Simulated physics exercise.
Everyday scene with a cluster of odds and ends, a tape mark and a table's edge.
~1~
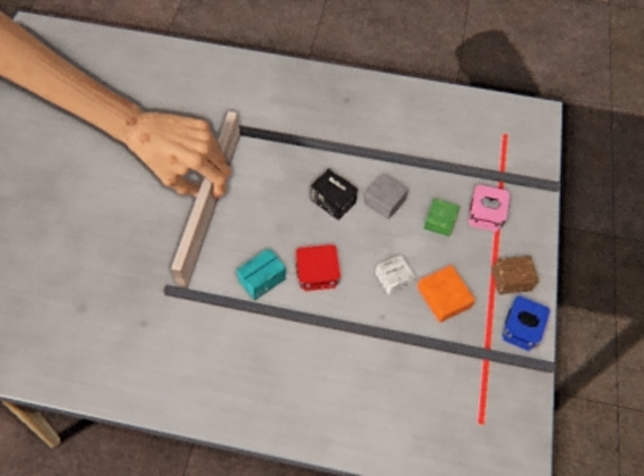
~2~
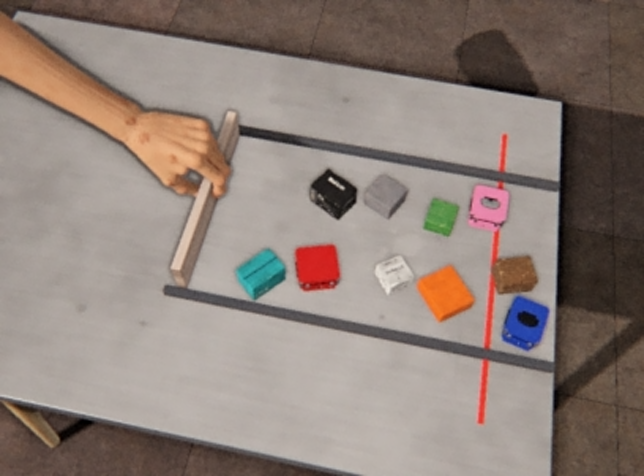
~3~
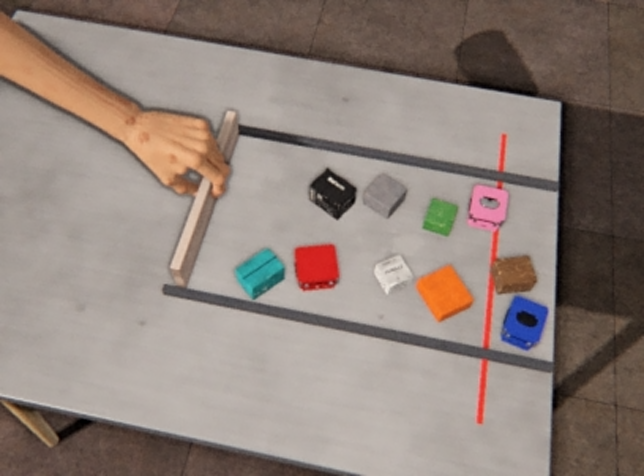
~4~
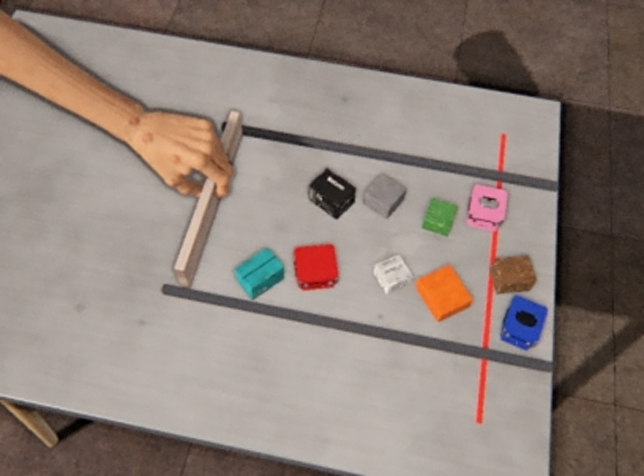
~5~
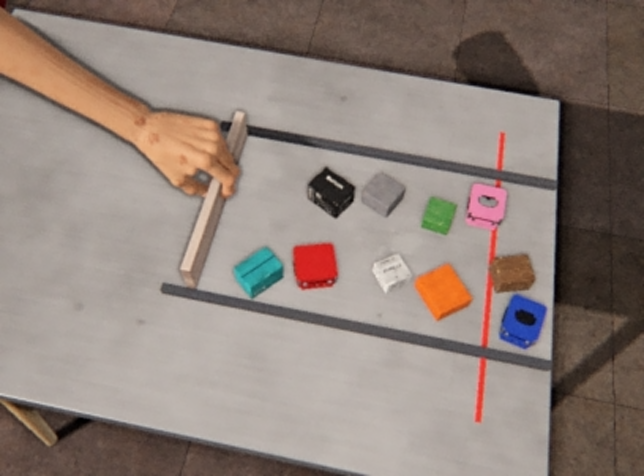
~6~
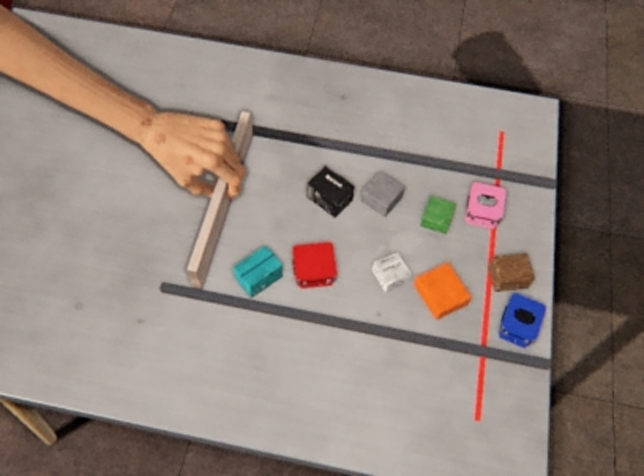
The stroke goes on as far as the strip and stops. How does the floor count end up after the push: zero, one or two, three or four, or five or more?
Three to four tumble.
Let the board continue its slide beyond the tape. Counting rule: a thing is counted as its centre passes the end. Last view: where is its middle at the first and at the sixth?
About (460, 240) and about (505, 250).
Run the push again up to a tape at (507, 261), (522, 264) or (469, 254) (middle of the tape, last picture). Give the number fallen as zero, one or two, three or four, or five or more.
In turn: 5 or more, five or over, 1 or 2.
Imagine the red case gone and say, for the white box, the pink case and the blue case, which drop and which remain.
The white box remains up, the pink case goes over, the blue case comes down.
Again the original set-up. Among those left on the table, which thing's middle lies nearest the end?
Grey block.
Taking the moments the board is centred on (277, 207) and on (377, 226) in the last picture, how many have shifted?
So far 2, and 7 at the second.
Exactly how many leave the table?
4.
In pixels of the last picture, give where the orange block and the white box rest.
Around (537, 320), then around (544, 269).
A little later, none off yet; blue case at rest near (521, 321); brown block at rest near (511, 273); pink case at rest near (485, 206).
Next, none off yet; blue case at rest near (521, 321); brown block at rest near (511, 273); pink case shifted about its own width near (523, 208).
When it is over, the number that fall off is three or four; down, green block, pink case, brown block and blue case.
